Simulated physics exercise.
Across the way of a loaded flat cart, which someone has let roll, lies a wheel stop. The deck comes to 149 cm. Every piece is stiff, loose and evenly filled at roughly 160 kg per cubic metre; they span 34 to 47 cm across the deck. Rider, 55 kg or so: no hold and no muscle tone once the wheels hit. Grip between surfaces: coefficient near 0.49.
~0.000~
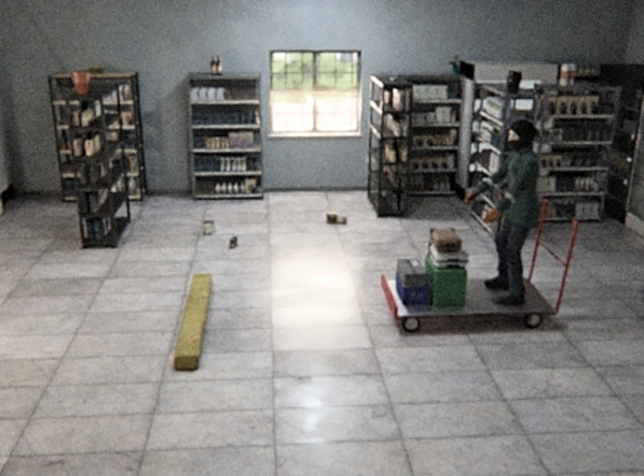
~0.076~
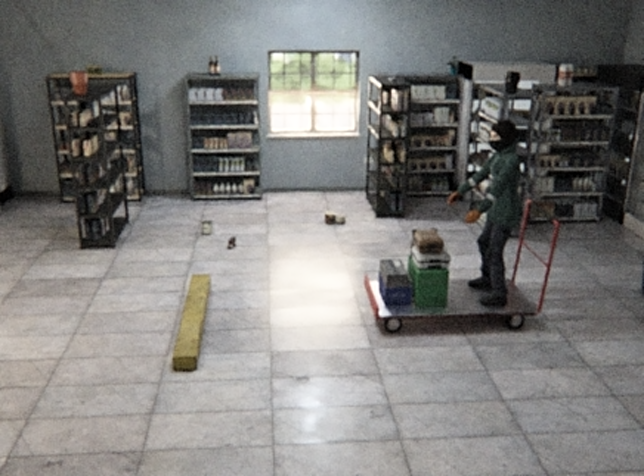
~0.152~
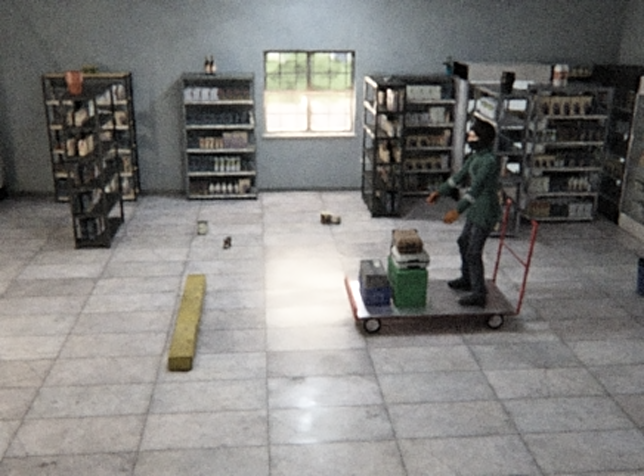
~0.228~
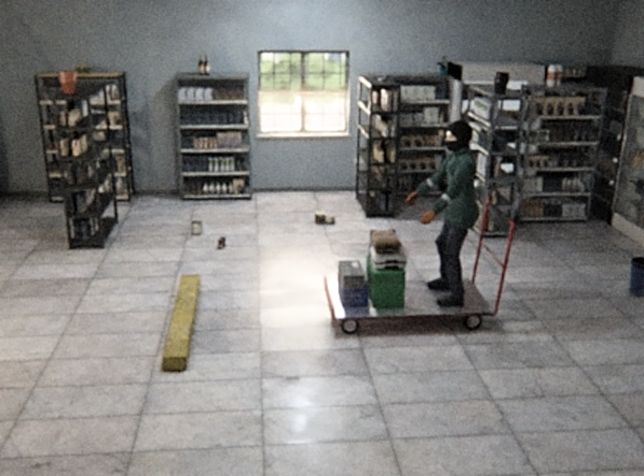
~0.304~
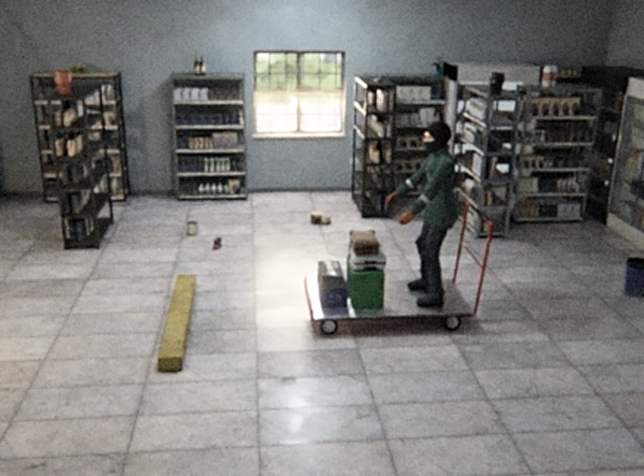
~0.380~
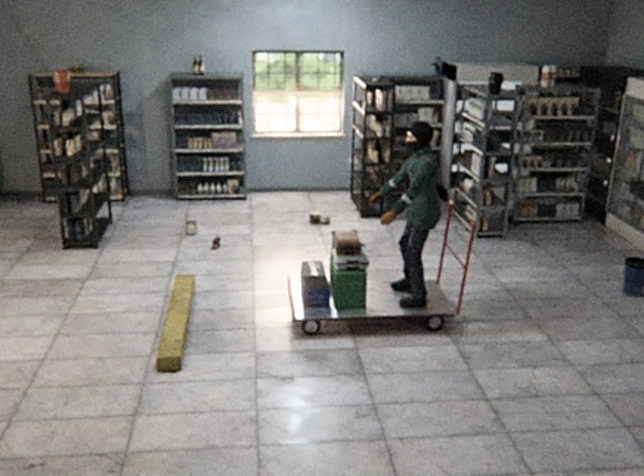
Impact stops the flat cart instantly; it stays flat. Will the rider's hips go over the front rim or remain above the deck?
My bet is it does not get over the edge.
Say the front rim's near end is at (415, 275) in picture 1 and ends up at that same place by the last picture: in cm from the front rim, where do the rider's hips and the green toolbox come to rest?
Rest points: Hips at 20 cm past, green at 40 cm behind.
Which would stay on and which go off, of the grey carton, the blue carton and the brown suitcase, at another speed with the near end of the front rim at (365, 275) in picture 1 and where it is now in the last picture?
Result: Grey lost; blue kept; brown lost.
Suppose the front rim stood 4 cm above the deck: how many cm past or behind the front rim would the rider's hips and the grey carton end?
So the hips end 70 cm short of the rim and the grey one settles 90 cm beyond it.
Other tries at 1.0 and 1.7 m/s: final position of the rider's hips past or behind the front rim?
100 cm behind, then 70 cm behind.
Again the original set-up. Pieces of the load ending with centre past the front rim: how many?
I make the total 3.
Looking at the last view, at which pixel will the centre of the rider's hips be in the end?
(247, 259).
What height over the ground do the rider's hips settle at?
The hips settle roughly 65 cm above the ground.
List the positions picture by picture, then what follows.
The first picture shows hips (522, 208), grey carton (411, 272), rim corner (396, 315); 182 cm short of the stop.
The second picture shows hips (505, 209), grey carton (394, 273), rim corner (378, 316); 167 cm short of the stop.
The third picture shows hips (484, 209), grey carton (373, 273), rim corner (356, 316); 151 cm short of the stop.
The fourth picture shows hips (461, 209), grey carton (351, 273), rim corner (334, 317); 136 cm short of the stop.
The fifth picture shows hips (441, 210), grey carton (331, 274), rim corner (312, 318); 120 cm short of the stop.
The sixth picture shows hips (423, 210), grey carton (313, 274), rim corner (294, 318); 105 cm short of the stop. Speed about 2.0 m/s.
Impact comes at 0.89 s.
After 1.14 s the rider's hips are 74 cm behind the rim, near (257, 240) in the last picture's view.
After 1.44 s the rider's hips are 63 cm behind the rim, near (245, 258) in the last picture's view.
After 1.89 s the rider's hips are 64 cm behind the rim, near (246, 259) in the last picture's view.
Final state at 3.4 s, past the rim, grey carton, brown suitcase and white suitcase; behind it, blue carton, green toolbox and the rider's hips.
